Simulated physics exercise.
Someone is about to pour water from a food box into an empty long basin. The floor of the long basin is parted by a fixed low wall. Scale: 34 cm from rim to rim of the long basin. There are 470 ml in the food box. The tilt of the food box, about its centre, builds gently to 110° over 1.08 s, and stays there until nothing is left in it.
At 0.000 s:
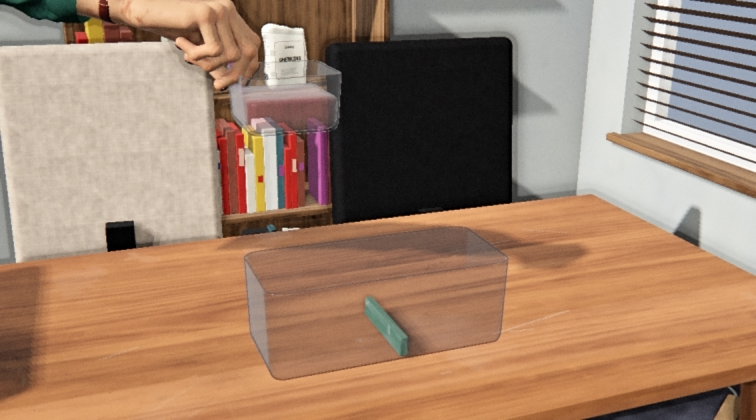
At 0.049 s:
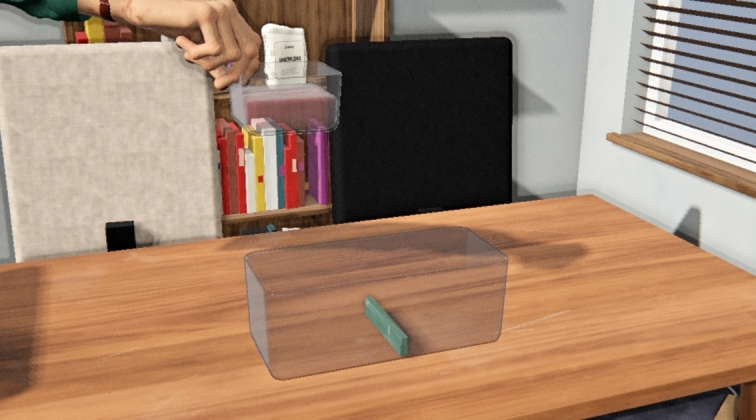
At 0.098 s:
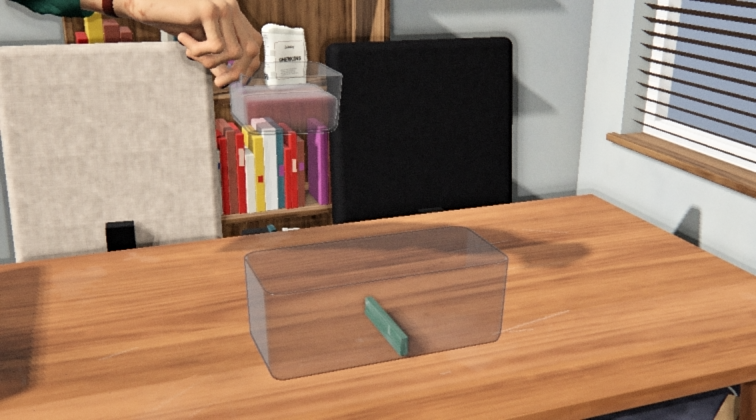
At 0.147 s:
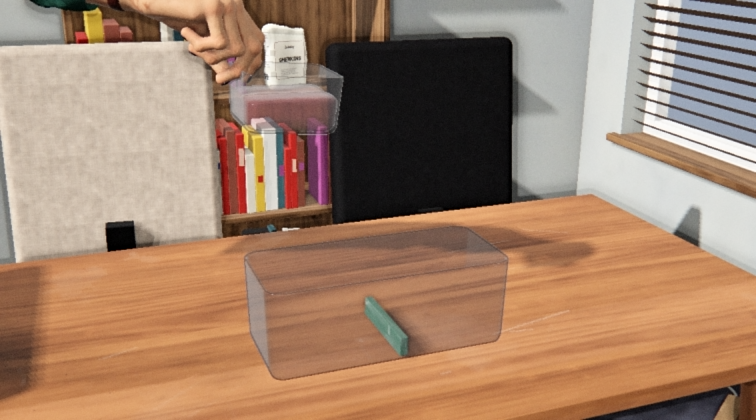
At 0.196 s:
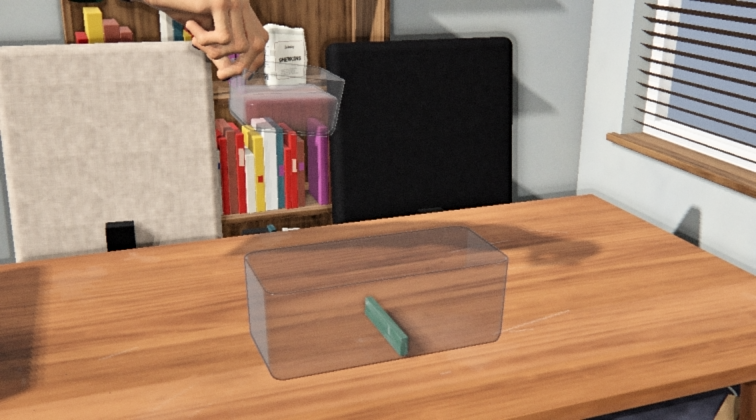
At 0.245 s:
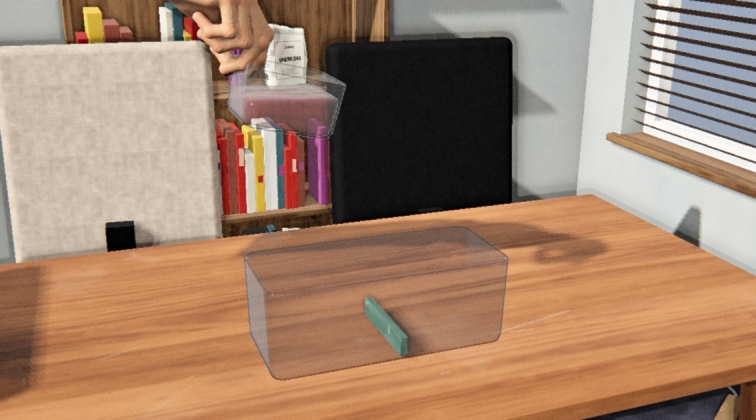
A hand slowly tilting a clear food box of water slightly rightward above a transparent long basin on a wooden table.
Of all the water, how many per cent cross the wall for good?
Roughly 48 per cent is past the wall.
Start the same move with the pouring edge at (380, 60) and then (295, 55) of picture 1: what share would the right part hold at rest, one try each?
First 85, then 10 per cent.
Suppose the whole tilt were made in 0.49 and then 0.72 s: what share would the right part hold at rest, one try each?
In turn about 25 and 40 per cent.
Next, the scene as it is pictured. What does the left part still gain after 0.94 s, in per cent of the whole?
Near 24 in a hundred.
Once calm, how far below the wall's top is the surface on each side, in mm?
Some 20 mm on the left and 18 mm on the right.
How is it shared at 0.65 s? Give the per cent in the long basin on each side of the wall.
Near 2 on the left, 0 on the right.
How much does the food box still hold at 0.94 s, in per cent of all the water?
About 10 per cent.
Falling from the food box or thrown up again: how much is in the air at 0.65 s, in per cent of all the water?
Some 40 per cent.
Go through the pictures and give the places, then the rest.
It leans 0°; its right rim is at (329, 69); the water meets the walls at (238, 95) and (326, 90); the long basin's rim runs from (254, 275) to (487, 243); the wall's top is at (385, 317), in the first picture.
It leans 1°; its right rim is at (330, 69); the water meets the walls at (237, 95) and (325, 90), in the second picture.
It leans 2°; its right rim is at (330, 71); the water meets the walls at (237, 95) and (326, 90), in the third picture.
It leans 5°; its right rim is at (331, 73); the water meets the walls at (238, 95) and (326, 91), in the fourth picture.
It leans 9°; its right rim is at (332, 76); the water meets the walls at (237, 95) and (326, 91), in the fifth picture.
It leans 13°; its right rim is at (334, 80); the water meets the walls at (237, 94) and (327, 91), in the sixth picture.
After 0.65 s the tilt is 72° and 58 per cent is still to pour, 2 is left of the wall and 0 right of it.
After 0.94 s the tilt is 105° and 10 per cent is still to pour, 25 is left of the wall and 45 right of it.
After 1.25 s the tilt is 110° and 0 per cent is still to pour, 50 is left of the wall and 47 right of it.
After 1.58 s the tilt is 110° and 0 per cent is still to pour, 50 is left of the wall and 48 right of it.
In the end 50 per cent lies left of the wall, 48 right of it and 2 outside.
